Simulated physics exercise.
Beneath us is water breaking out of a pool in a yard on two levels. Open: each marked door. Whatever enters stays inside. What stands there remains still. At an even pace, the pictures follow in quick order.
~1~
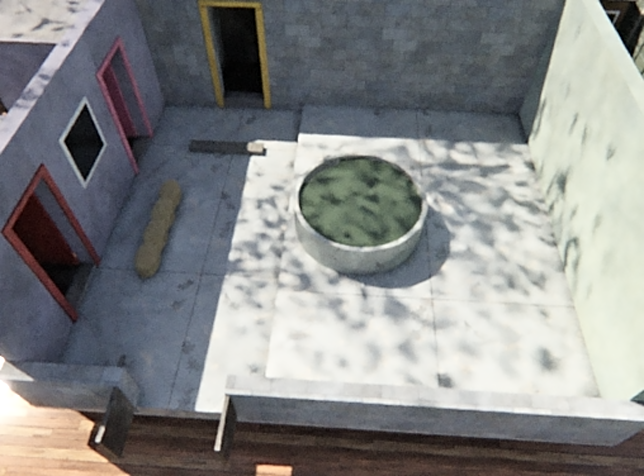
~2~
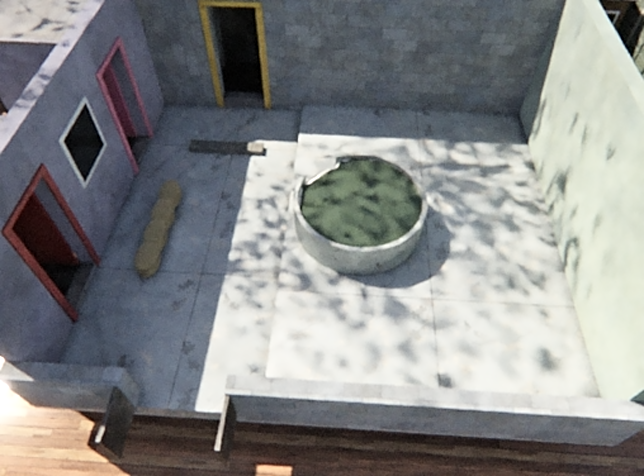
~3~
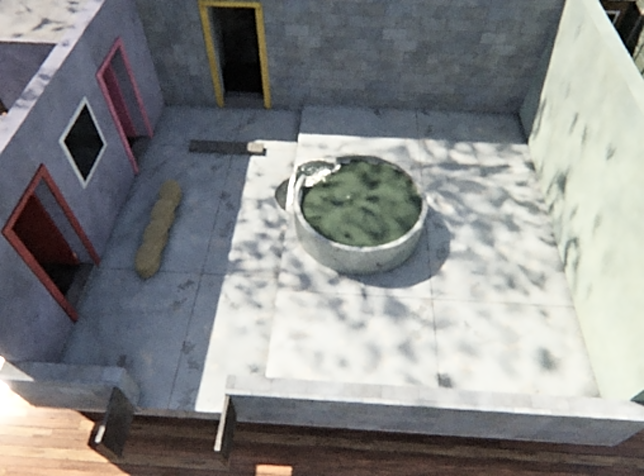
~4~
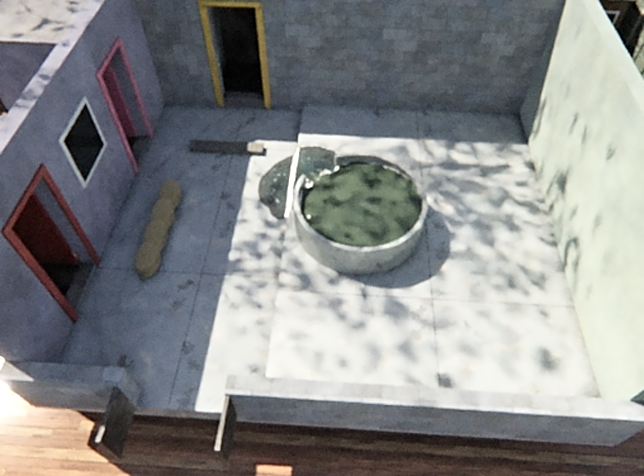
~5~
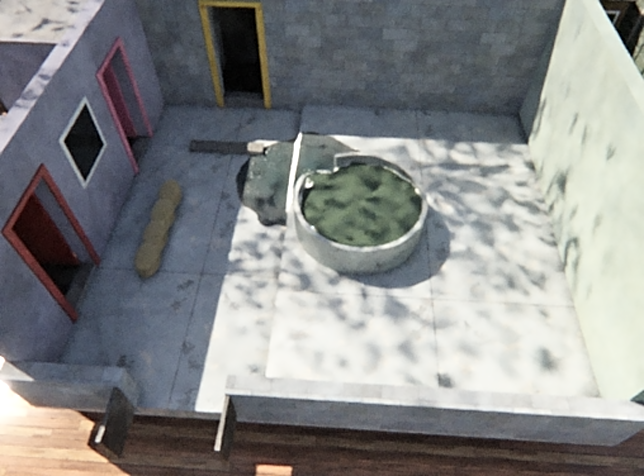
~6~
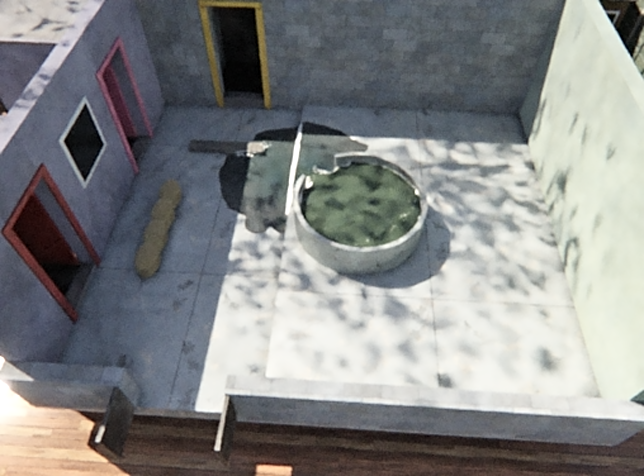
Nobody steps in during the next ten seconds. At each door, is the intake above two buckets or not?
The pink door tops two buckets, the yellow door does not top two buckets, the red door does not top two buckets.
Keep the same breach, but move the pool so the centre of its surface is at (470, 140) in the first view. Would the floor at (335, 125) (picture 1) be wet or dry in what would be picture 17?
That spot ends up drenched.
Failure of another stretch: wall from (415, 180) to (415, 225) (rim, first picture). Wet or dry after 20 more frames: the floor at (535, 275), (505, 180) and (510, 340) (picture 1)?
So that's waterlogged for the first, waterlogged for the second and waterlogged for the third.
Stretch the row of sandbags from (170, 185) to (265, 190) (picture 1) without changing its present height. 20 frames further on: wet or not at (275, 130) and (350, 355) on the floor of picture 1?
In order, I'd expect soaked and then high and dry.
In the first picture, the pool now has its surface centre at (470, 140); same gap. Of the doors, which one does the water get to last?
Bringing up the rear is the red door.
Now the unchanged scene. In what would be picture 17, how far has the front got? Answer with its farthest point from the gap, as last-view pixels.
I would point to (164, 107).
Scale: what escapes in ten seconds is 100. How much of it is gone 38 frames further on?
Roughly 75 percent.
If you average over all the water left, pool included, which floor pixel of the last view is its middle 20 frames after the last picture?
Close to (292, 187).
A moment on, water covers 20 % of the floor; the pink door wet at the sill, nothing in, the yellow door wet at the sill, nothing in, the red door not reached.
Next, water covers 25 % of the floor; the pink door over two buckets in, the yellow door wet at the sill, nothing in, the red door not reached.
Then, water covers 30 % of the floor; the pink door far over two buckets in, the yellow door wet at the sill, nothing in, the red door wet at the sill, nothing in.
Later, water covers 35 % of the floor; the pink door far over two buckets in, the yellow door wet at the sill, nothing in, the red door wet at the sill, nothing in.
In the end, water covers 50 % of the floor; the pink door far over two buckets in, the yellow door wet at the sill, nothing in, the red door wet at the sill, nothing in.
